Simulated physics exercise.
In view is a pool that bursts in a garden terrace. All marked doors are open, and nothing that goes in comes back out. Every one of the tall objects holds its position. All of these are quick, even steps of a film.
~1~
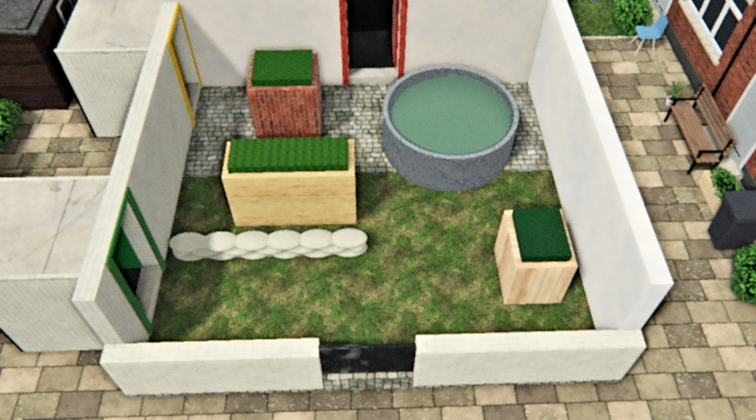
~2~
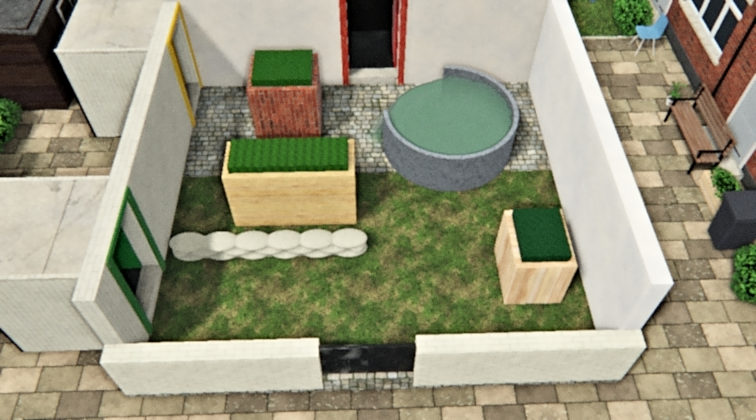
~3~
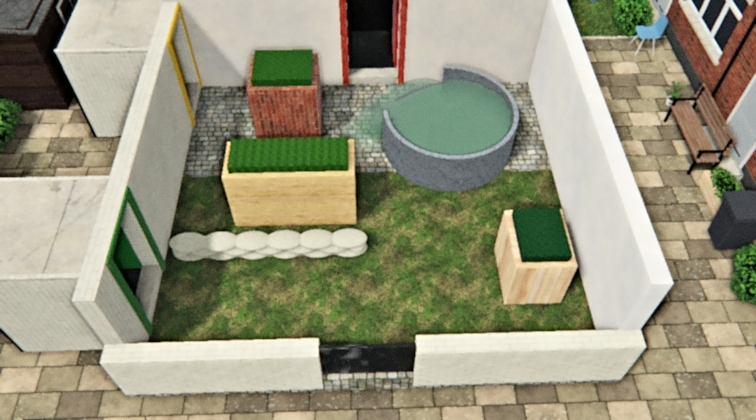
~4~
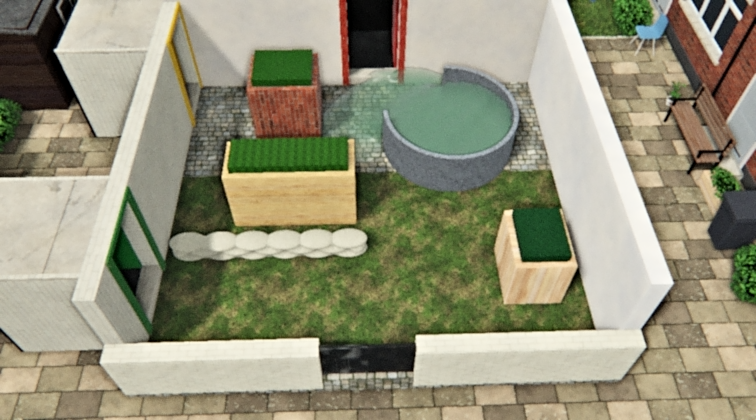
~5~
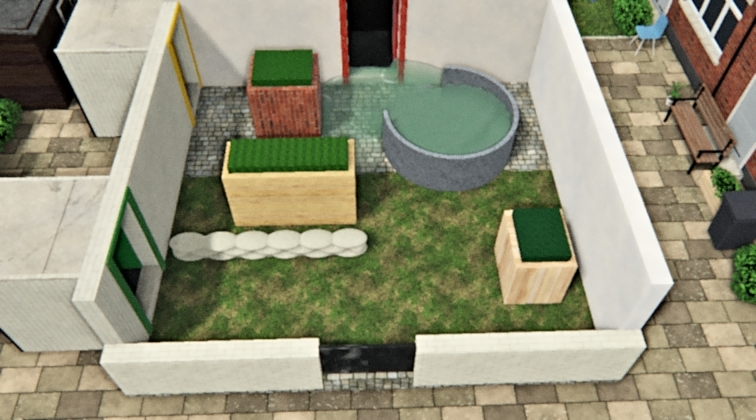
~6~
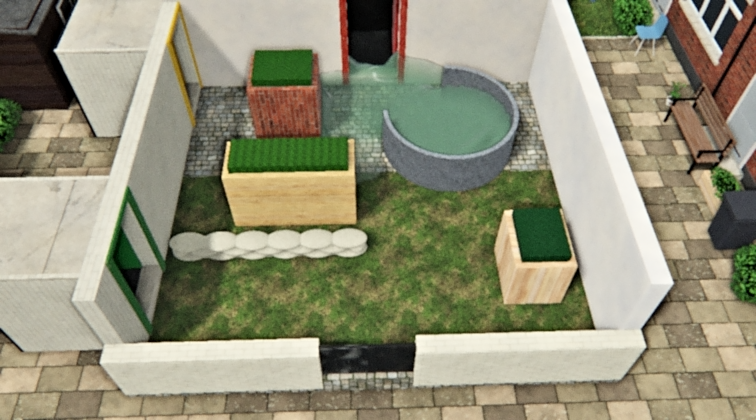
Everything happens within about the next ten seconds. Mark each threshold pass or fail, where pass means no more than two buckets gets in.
Green door - pass; yellow door - fail; red door - fail.
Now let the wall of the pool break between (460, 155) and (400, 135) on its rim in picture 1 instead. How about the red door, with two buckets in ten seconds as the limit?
As for the red door, it stays below the mark.
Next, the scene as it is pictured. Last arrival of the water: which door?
That's the green-painted one.
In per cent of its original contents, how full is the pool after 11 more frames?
I'd put it close to 34 in a hundred.
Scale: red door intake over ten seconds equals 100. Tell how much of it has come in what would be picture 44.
Some 100 in a hundred.
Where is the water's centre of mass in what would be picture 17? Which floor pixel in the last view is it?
Around pixel (383, 125).
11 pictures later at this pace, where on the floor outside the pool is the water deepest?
Look close to (201, 91).
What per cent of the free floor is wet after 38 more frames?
Estimate: Near 75 %.
A moment on, water covers 25 % of the floor; the green door not reached, the yellow door wet at the sill, nothing in, the red door far over two buckets in.
Next, water covers 35 % of the floor; the green door not reached, the yellow door far over two buckets in, the red door far over two buckets in.
Then, water covers 50 % of the floor; the green door not reached, the yellow door far over two buckets in, the red door far over two buckets in.
Later, water covers 75 % of the floor; the green door wet at the sill, nothing in, the yellow door far over two buckets in, the red door far over two buckets in.
In the end, water covers 95 % of the floor; the green door wet at the sill, nothing in, the yellow door far over two buckets in, the red door far over two buckets in.
